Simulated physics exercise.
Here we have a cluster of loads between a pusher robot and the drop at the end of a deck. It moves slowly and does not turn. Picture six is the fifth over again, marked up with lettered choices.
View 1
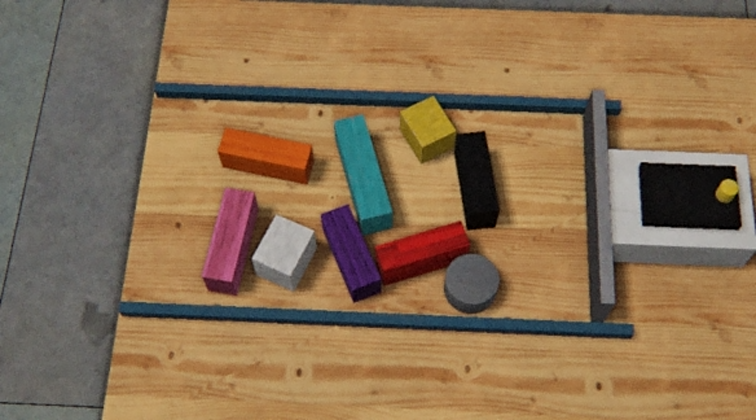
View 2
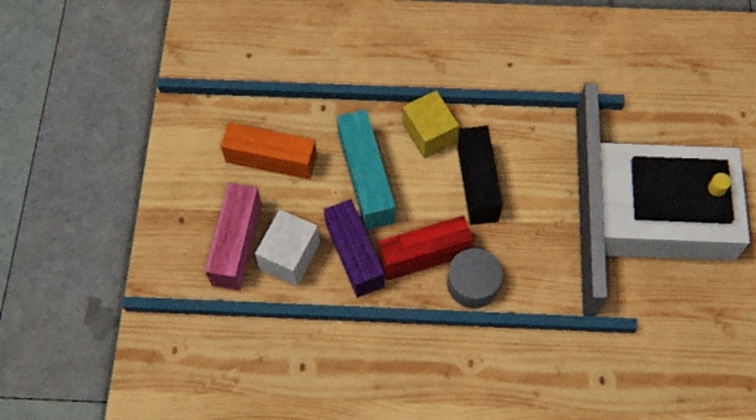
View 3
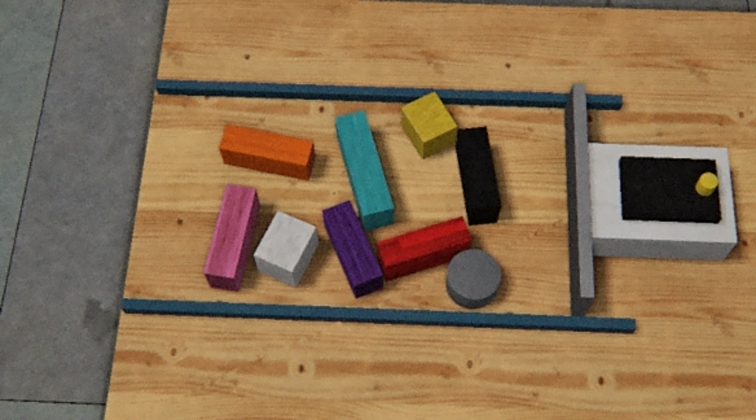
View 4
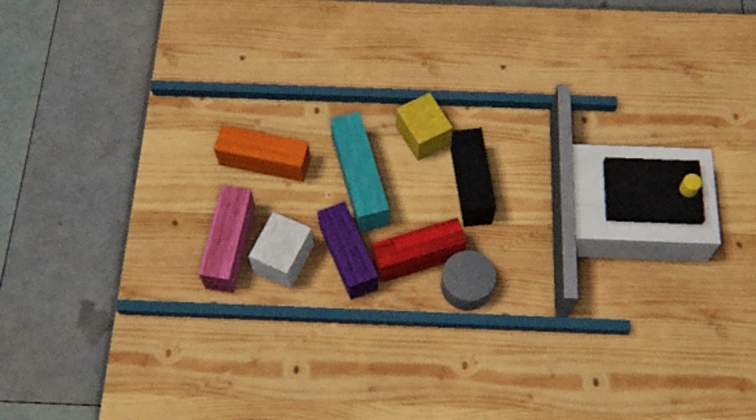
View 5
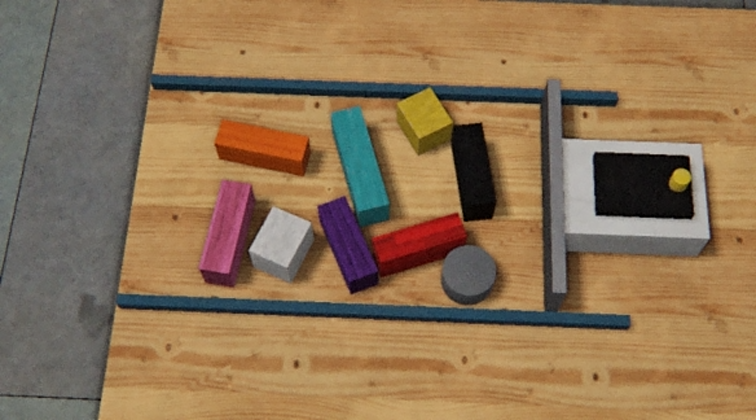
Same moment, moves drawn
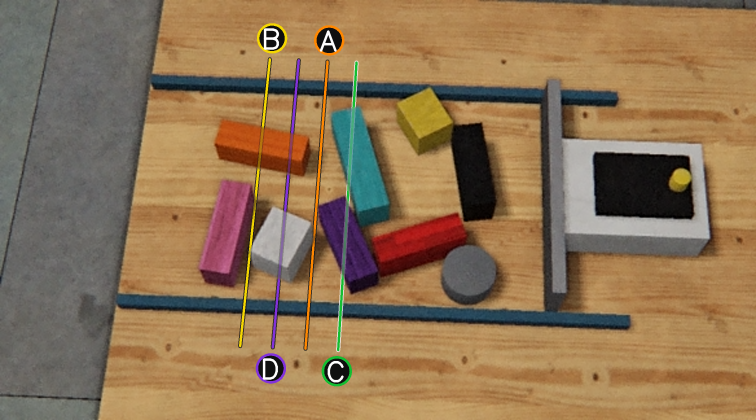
A white pusher machine with a black top, a yellow knob and a wide grey blade sits at the right of a pale wooden deck, seen from above with grey tiles at left. Between two blue rails lie orange, pink, turquoise, purple, red and black bars, white and yellow blocks, and a grey cylinder. The machine slides slowly left without touching the still pieces, while the view jitters slightly.
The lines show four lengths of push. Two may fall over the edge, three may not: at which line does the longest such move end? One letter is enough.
B.
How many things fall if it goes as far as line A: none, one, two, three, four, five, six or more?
The count is none.
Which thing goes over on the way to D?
The pink stick goes over.
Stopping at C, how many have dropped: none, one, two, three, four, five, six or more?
In all, none.
On the marked copy, A at (317, 196); B at (256, 194); C at (348, 197); D at (287, 195).
Following B. Soon after the start, robot (526, 180); grey canister (410, 280); yellow crate (408, 114).
Later, robot (415, 176); pink stick (169, 210); white crate (201, 222).
In the end, robot (334, 172); pink stick over the edge; white crate (127, 209); one fallen.
As for the rest, A is within the limit but short; C is within the limit but short; D is within the limit but short.
